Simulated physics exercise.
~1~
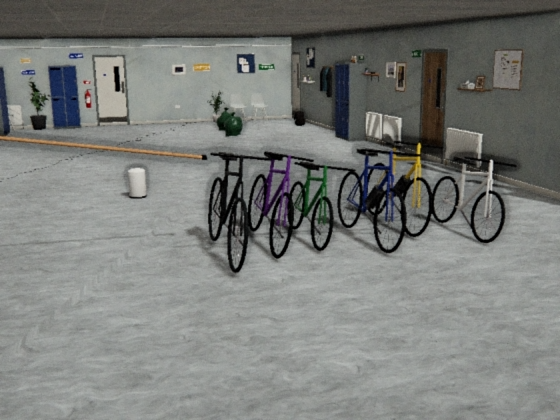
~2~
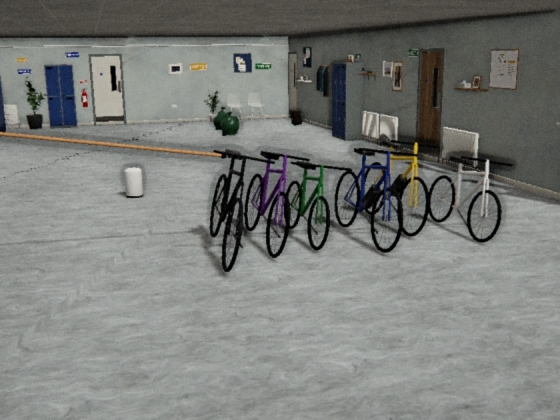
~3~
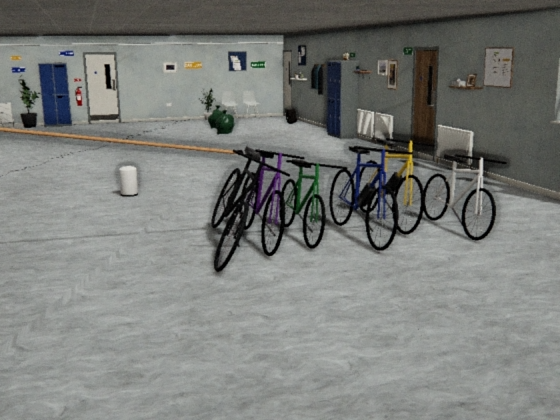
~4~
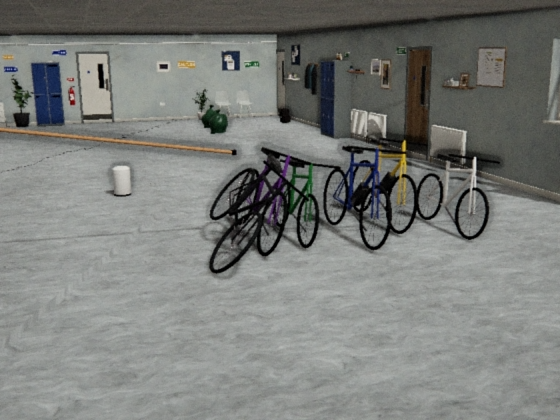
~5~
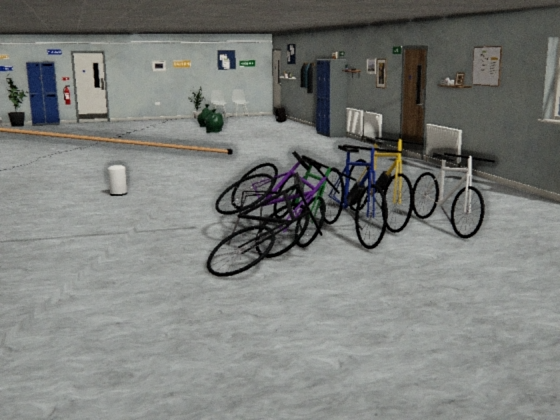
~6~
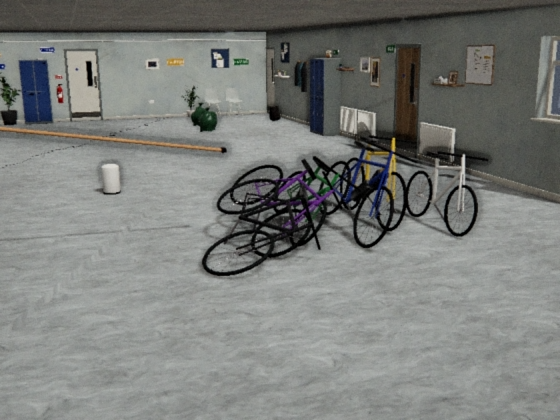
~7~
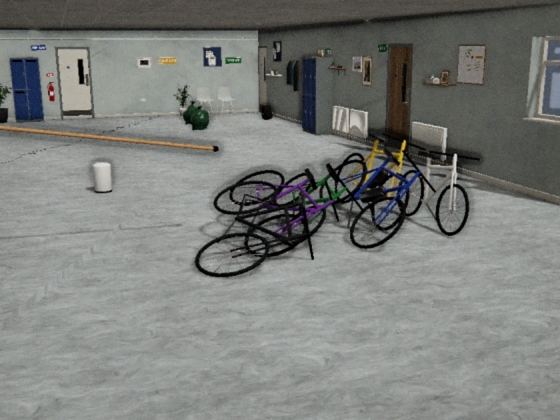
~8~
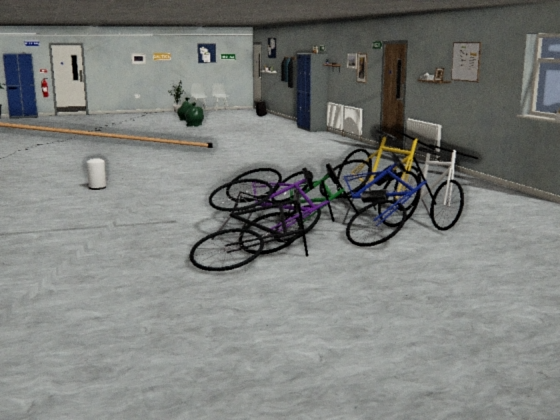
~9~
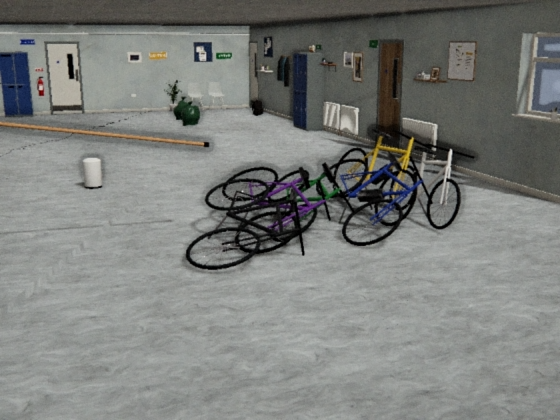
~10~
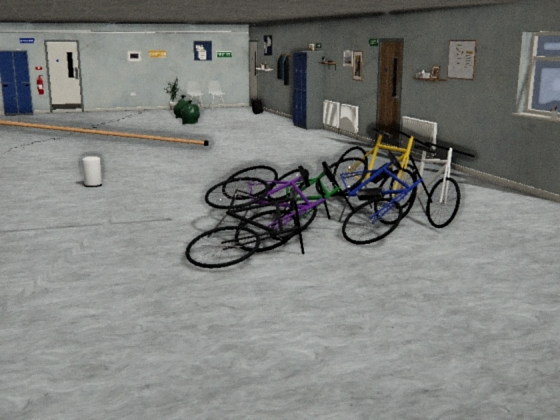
In a grey-floored hall with blue doors and potted plants, a black bicycle at the left end of a row tipped right into the purple one, and the green, blue and yellow bikes toppled in turn, leaving a tangled heap beside the upright white bike.
